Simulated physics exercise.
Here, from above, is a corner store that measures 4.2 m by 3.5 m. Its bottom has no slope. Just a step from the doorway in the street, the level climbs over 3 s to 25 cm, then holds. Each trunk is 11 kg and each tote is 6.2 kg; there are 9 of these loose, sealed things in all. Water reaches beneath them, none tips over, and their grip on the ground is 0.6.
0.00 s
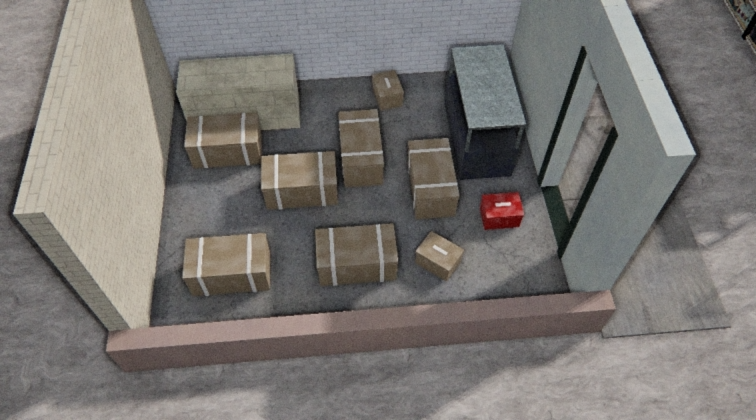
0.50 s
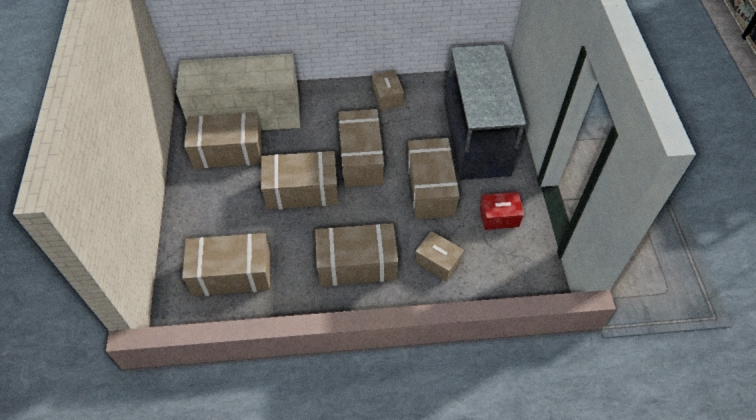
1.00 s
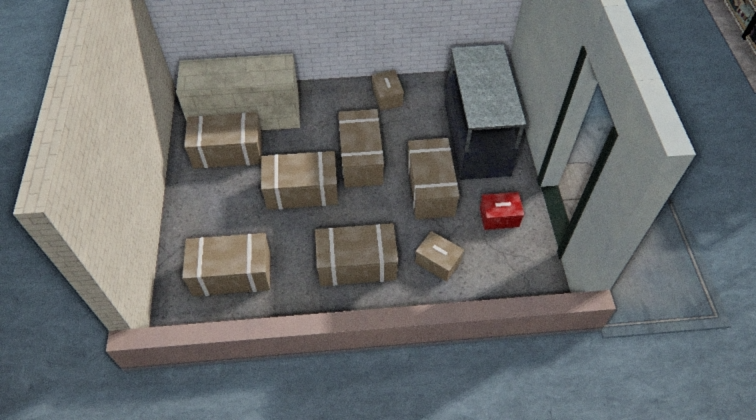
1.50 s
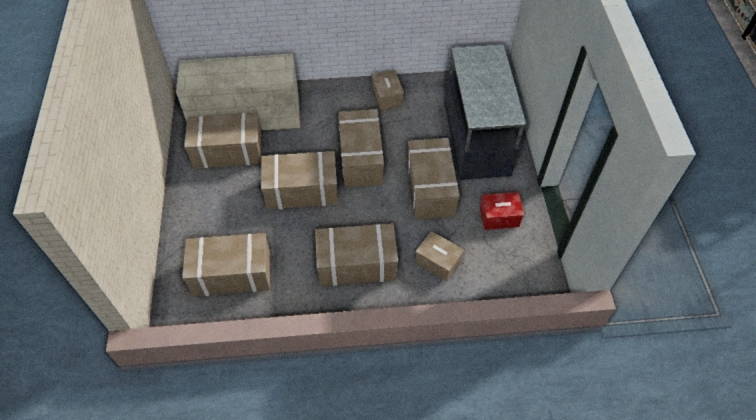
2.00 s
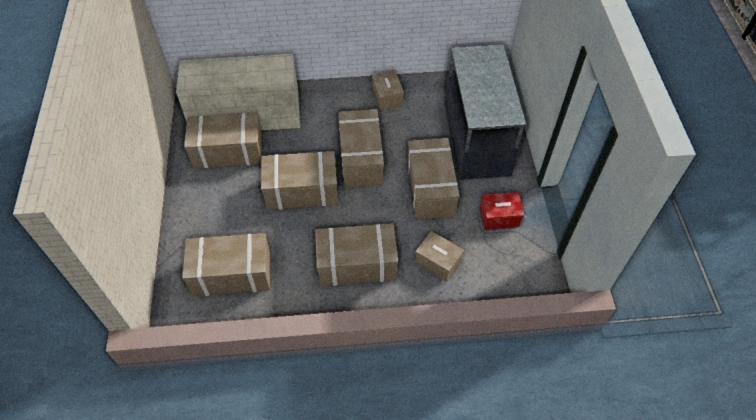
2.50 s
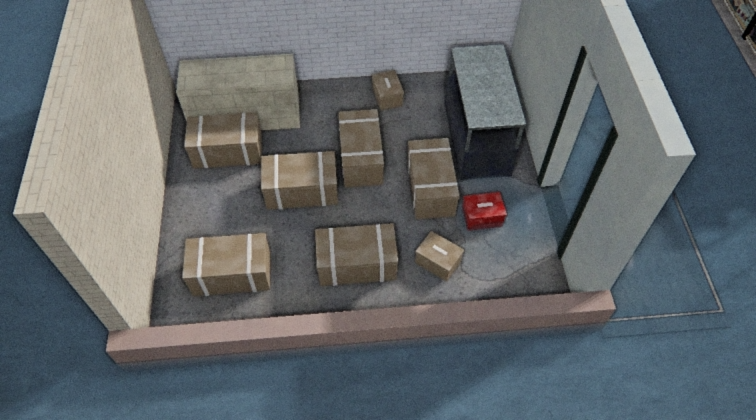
In a small corner store seen from above, water spread over the street outside, then came in through the doorway on the right and nudged the red tote slightly left, while the brown boxes stayed still.
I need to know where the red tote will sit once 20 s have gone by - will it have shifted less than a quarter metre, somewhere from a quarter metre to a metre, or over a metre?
It will have shifted over a metre.
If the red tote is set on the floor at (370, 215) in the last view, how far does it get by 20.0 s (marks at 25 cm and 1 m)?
By then it winds up well off.
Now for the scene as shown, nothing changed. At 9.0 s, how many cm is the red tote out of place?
Roughly 200 cm by then.
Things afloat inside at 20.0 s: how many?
That would be 9 of them.
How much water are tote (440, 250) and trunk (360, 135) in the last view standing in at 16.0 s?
About 19 and 13 cm.
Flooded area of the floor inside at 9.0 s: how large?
My estimate is roughly 13 m2.
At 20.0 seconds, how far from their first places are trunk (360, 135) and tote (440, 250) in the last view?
Net displacement, in order: 80 cm; 200 cm.
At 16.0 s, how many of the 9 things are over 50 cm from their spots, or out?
8 in all.
After 4.0 s the red tote is near (398, 230), 1.2 m from its start, afloat; 3 afloat.
After 9.0 s the red tote is near (318, 133), 2.2 m from its start, afloat; 8 afloat.
After 16.0 s the red tote is near (396, 231), 1.2 m from its start, afloat; 9 afloat.
After 20.0 s the red tote is near (181, 152), 3.5 m from its start, afloat; 9 afloat.
